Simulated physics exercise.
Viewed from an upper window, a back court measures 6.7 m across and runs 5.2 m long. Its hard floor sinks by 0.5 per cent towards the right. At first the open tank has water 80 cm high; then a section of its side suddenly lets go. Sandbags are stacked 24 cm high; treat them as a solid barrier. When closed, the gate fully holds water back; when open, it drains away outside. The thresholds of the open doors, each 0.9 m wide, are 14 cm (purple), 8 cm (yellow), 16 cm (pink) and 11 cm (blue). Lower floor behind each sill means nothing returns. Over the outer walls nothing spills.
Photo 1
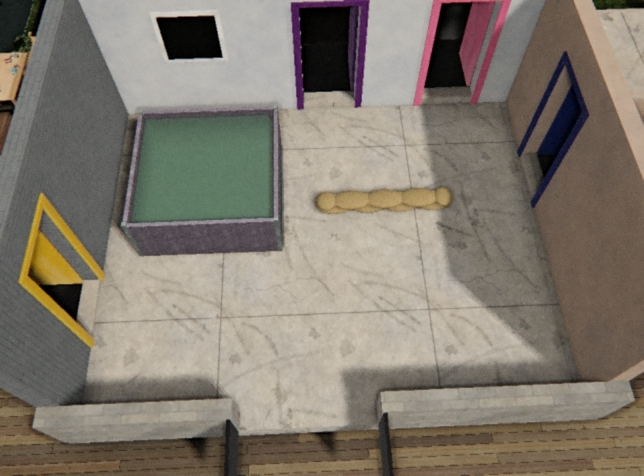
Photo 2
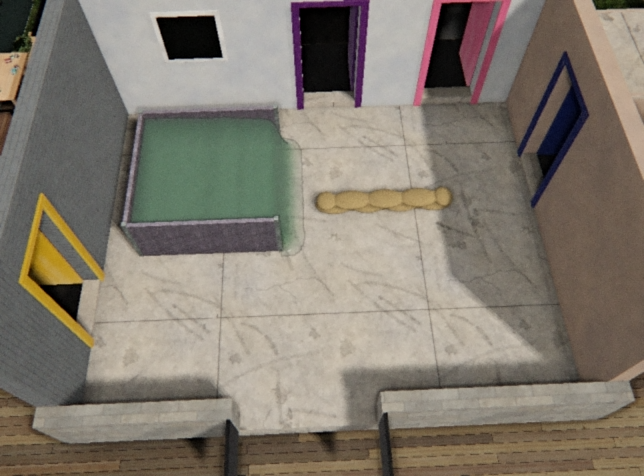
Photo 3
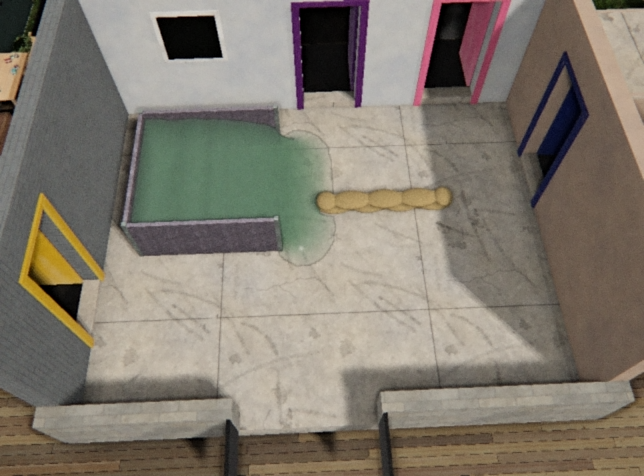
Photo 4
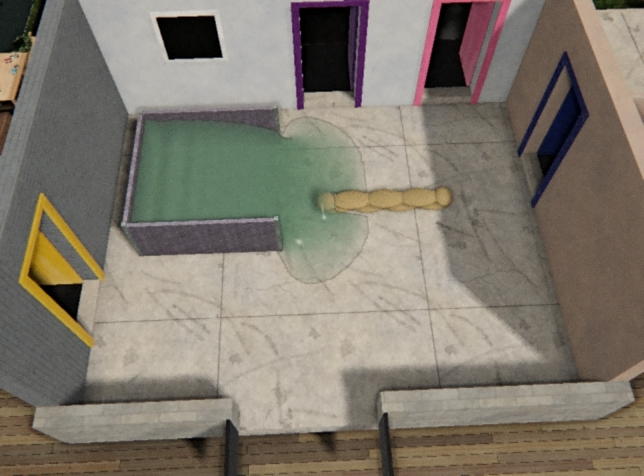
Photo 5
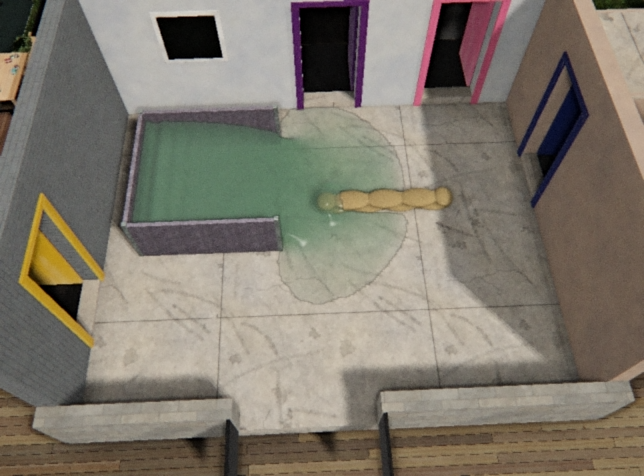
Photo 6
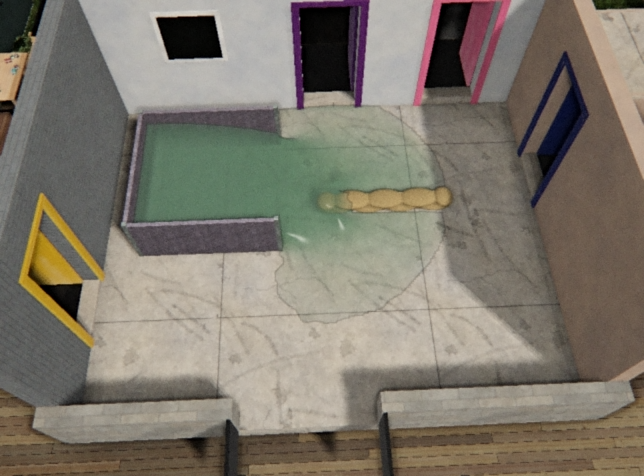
A green-filled open tank with dark purplish walls stands at the left of a pale paved court, seen from high above between a grey wall with a yellow-edged opening and a brown wall with a blue one. Purple and pink doorways line the white back wall, and tan sandbags lie mid-floor. The tank's right side opens and green water pours out, spreading thinly rightward around the sandbags and toward the viewer, while the camera stays still.
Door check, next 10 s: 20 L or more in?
Result: Purple door: Under the set amount; yellow door: Past the set amount; pink door: Past the set amount; blue door: Past the set amount.
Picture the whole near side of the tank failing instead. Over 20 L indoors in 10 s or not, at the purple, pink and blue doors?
Note: Purple short of the mark, pink short of the mark, blue short of the mark.
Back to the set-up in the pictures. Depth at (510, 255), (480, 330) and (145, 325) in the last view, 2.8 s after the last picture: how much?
Spot by spot: Some 20, 16, then 0 cm.
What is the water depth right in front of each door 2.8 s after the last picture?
Centimetres: Purple 12 / yellow 0 / pink 27 / blue 21.
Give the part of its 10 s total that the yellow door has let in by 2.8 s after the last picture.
Around 0 percent.
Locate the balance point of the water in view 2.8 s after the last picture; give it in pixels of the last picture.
Centre: Approx. (412, 213) px.
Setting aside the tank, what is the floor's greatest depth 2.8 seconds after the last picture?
About 30 cm at most.
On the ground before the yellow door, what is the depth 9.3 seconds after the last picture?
Average: ~ 12.0 cm.
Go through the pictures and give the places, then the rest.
In the first picture, still water, 80 cm deep, in the open tank at (206, 166).
In the second picture, water pours out at (277, 182) and has run 1.1 m, to (285, 253); typically 10 cm deep outside, 80 cm at the open tank's back.
In the third picture, the front is at (308, 259), 1.3 m from the gap at (277, 184); 1.7 m2 of floor is under water; 80 cm left at the back of the open tank.
In the fourth picture, the front is at (329, 272), 1.6 m from the gap at (277, 186); 3.2 m2 of floor is under water; 76 cm left at the back of the open tank.
In the fifth picture, water pours out at (277, 186) and has run 2.1 m, to (400, 231); typically 9 cm deep outside, 68 cm at the open tank's back.
In the sixth picture, the front is at (435, 168), 2.6 m from the gap at (277, 186); 7.7 m2 of floor is under water; 69 cm left at the back of the open tank.
Then, 0.7 s after the last picture water covers 55 % of the floor and is deepest (48 cm) near (318, 212); purple door 14 cm at the sill, 0 L in, yellow door not reached, pink door 12 cm at the sill, 0 L in, blue door 17 cm at the sill, 27 L in.
Then, 1.5 s after the last picture water covers 60 % of the floor and is deepest (53 cm) near (506, 110); purple door 10 cm at the sill, 2 L in, yellow door not reached, pink door 20 cm at the sill, 4 L in, blue door 31 cm at the sill, 125 L in.
Then, 2.8 s after the last picture water covers 65 % of the floor and is deepest (30 cm) near (505, 288); purple door 12 cm at the sill, 5 L in, yellow door not reached, pink door 27 cm at the sill, 45 L in, blue door 21 cm at the sill, 268 L in.
Then, 5.3 s after the last picture water covers 80 % of the floor and is deepest (21 cm) near (562, 320); purple door 9 cm at the sill, 6 L in, yellow door not reached, pink door 11 cm at the sill, 71 L in, blue door 13 cm at the sill, 309 L in.
Then, 9.3 s after the last picture water covers 95 % of the floor and is deepest (16 cm) near (170, 121); purple door 7 cm at the sill, 6 L in, yellow door 12 cm at the sill, 41 L in, pink door 8 cm at the sill, 72 L in, blue door 9 cm at the sill, 312 L in.
